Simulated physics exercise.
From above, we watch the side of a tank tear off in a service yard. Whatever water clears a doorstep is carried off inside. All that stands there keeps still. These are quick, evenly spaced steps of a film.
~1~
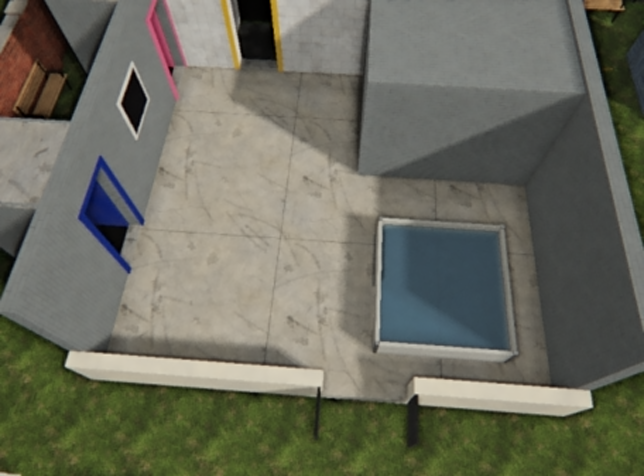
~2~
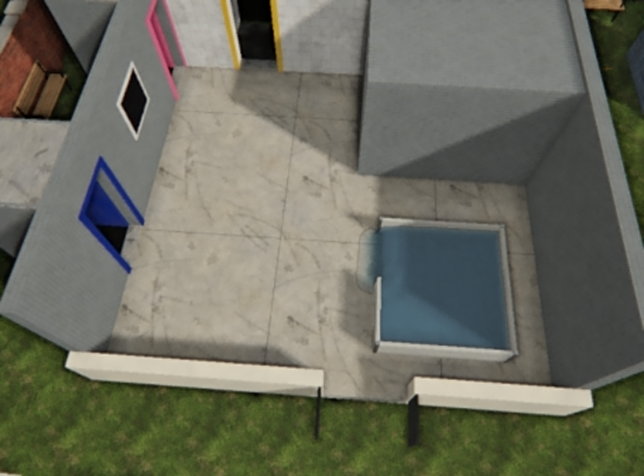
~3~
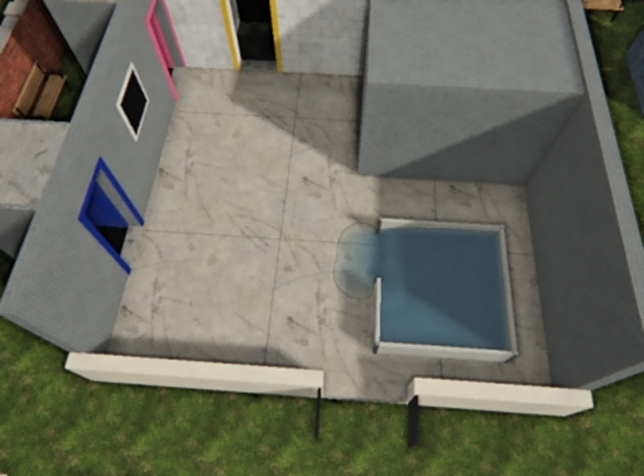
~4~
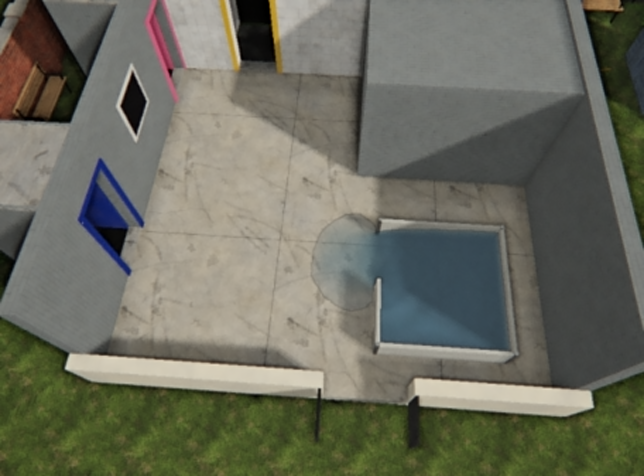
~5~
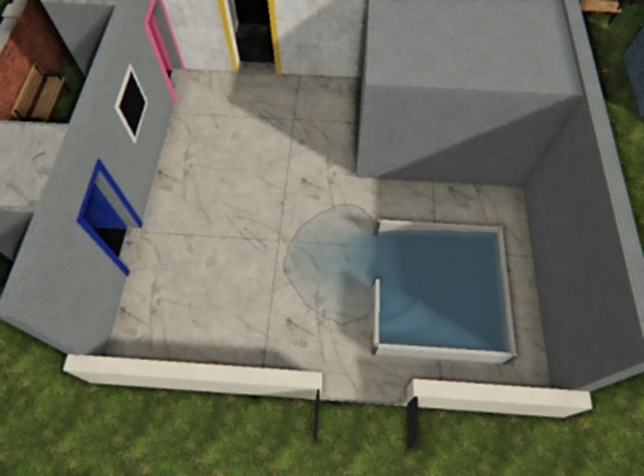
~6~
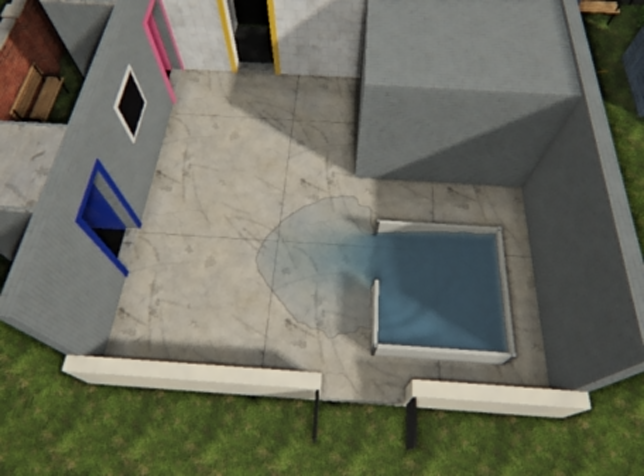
At first, a square open tank of still blue water sits on a pale paved yard between grey walls. Then part of its left side opens and water pours out through the gap, spreading leftward across the paving in a widening, thin rounded sheet, while everything around it stays still.
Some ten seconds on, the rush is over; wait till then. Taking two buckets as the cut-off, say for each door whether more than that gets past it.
Door by door: The pink door exceeds it; the yellow door does not exceed it; the blue door exceeds it.
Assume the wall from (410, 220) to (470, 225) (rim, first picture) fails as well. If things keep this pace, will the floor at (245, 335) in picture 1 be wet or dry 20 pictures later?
Untouched.
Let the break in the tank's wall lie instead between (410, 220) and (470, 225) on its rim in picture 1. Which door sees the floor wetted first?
I'd say the blue one.
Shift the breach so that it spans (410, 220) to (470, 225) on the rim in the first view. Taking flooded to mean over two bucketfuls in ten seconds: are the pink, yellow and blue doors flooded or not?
Well, the pink door comes up short, the yellow door comes up short, and the blue door overshoots.
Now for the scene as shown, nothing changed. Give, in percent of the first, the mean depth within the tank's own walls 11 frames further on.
Roughly 66 %.
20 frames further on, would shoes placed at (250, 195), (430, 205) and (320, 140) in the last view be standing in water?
One after the other: Wet, dry, wet.
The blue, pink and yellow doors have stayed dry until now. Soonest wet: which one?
From the pictures, my answer is the door marked blue.
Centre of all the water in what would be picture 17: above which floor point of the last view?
It is near (372, 274).
A moment on, water covers 25 % of the floor; the pink door not reached, the yellow door not reached, the blue door not reached.
Next, water covers 45 % of the floor; the pink door not reached, the yellow door not reached, the blue door under two buckets in.
Then, water covers 60 % of the floor; the pink door wet at the sill, nothing in, the yellow door not reached, the blue door over two buckets in.
Later, water covers 65 % of the floor; the pink door over two buckets in, the yellow door wet at the sill, nothing in, the blue door far over two buckets in.
In the end, water covers 80 % of the floor; the pink door over two buckets in, the yellow door wet at the sill, nothing in, the blue door far over two buckets in.
